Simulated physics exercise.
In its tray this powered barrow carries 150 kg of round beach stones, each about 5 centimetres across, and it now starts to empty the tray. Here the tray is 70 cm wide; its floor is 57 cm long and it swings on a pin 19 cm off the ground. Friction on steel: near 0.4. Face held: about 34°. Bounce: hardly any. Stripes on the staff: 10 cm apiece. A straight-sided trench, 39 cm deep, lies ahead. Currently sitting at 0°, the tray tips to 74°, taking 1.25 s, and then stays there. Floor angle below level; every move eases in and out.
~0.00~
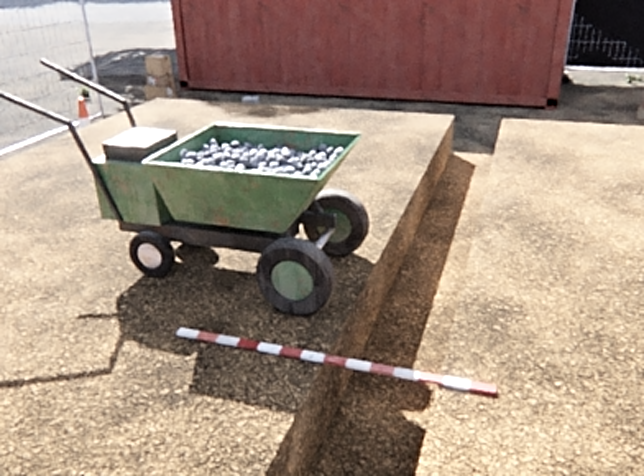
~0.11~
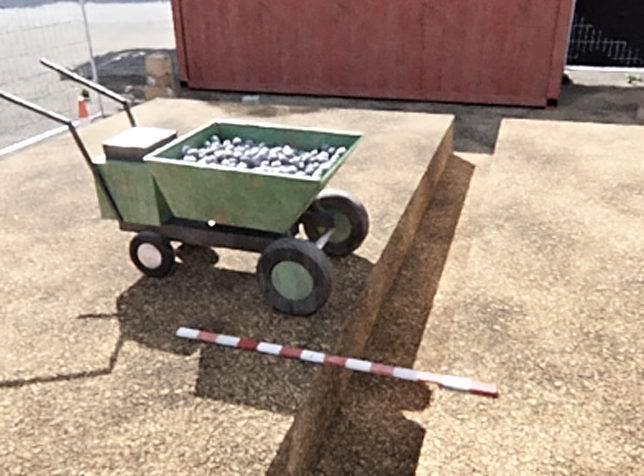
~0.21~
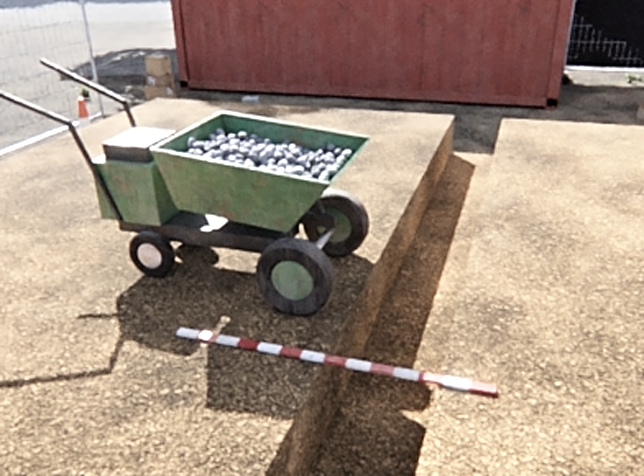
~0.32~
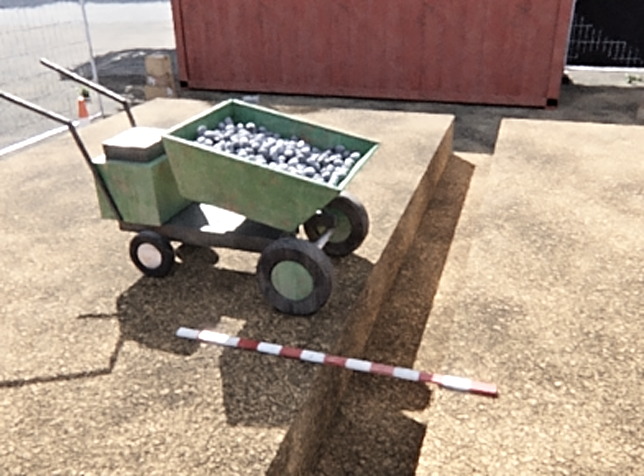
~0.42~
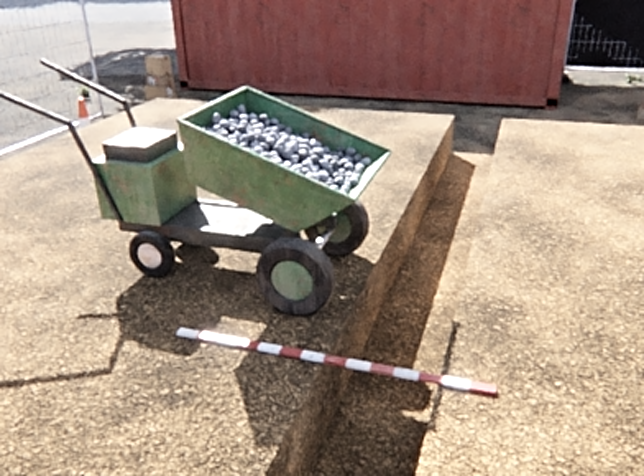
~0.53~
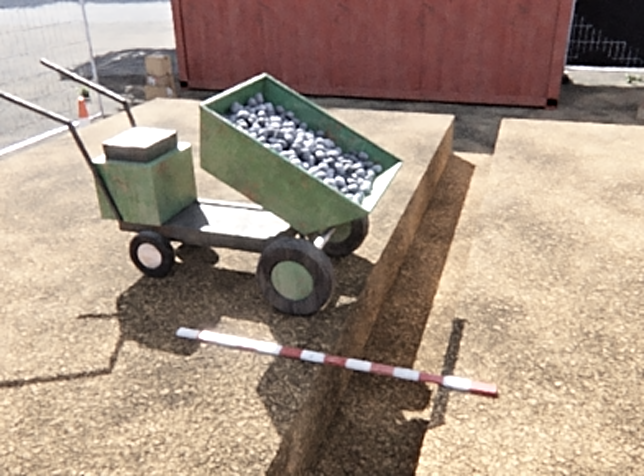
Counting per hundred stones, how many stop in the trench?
Some 53.
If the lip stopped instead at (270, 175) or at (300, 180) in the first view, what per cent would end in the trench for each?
Some 100 and some 75 per cent, in that order.
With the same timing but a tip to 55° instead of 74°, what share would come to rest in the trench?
Share in trench: Approx. 35%.
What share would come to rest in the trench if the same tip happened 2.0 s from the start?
It would be near 60 per cent.
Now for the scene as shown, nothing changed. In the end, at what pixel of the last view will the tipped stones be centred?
Look at roughly (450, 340).
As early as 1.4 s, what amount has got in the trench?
By that point it's something like 25 in a hundred.
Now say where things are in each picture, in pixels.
In the first frame, the tray is at 0°, its lip at (318, 180); the top of the load is at (261, 156).
In the second frame, lip at (321, 181), floor tilted 2°, highest stones at (251, 153); the stones move at 0.2 m/s on average.
In the third frame, lip at (329, 185), floor tilted 6°, highest stones at (232, 144); the stones move at 0.4 m/s on average.
In the fourth frame, lip at (341, 191), floor tilted 12°, highest stones at (226, 132); the stones move at 0.6 m/s on average.
In the fifth frame, lip at (355, 201), floor tilted 20°, highest stones at (236, 120); the stones move at 0.7 m/s on average.
In the sixth frame, lip at (369, 214), floor tilted 29°, highest stones at (253, 109); the stones move at 0.8 m/s on average.
After 0.9 s the floor is at 63°; 100 % in the tray; the foremost stones are at (423, 248).
After 1.4 s the floor is at 74°; 46 % in the tray, 24 % in the trench, 31 % past the trench; the foremost stones are at (558, 314).
After 1.7 s the floor is at 74°; 15 % in the tray, 37 % in the trench, 47 % past the trench; the foremost stones are past the picture's edge.
After 3.7 s the floor is at 74°; 0 % in the tray, 53 % in the trench, 47 % past the trench; the foremost stones are past the picture's edge.
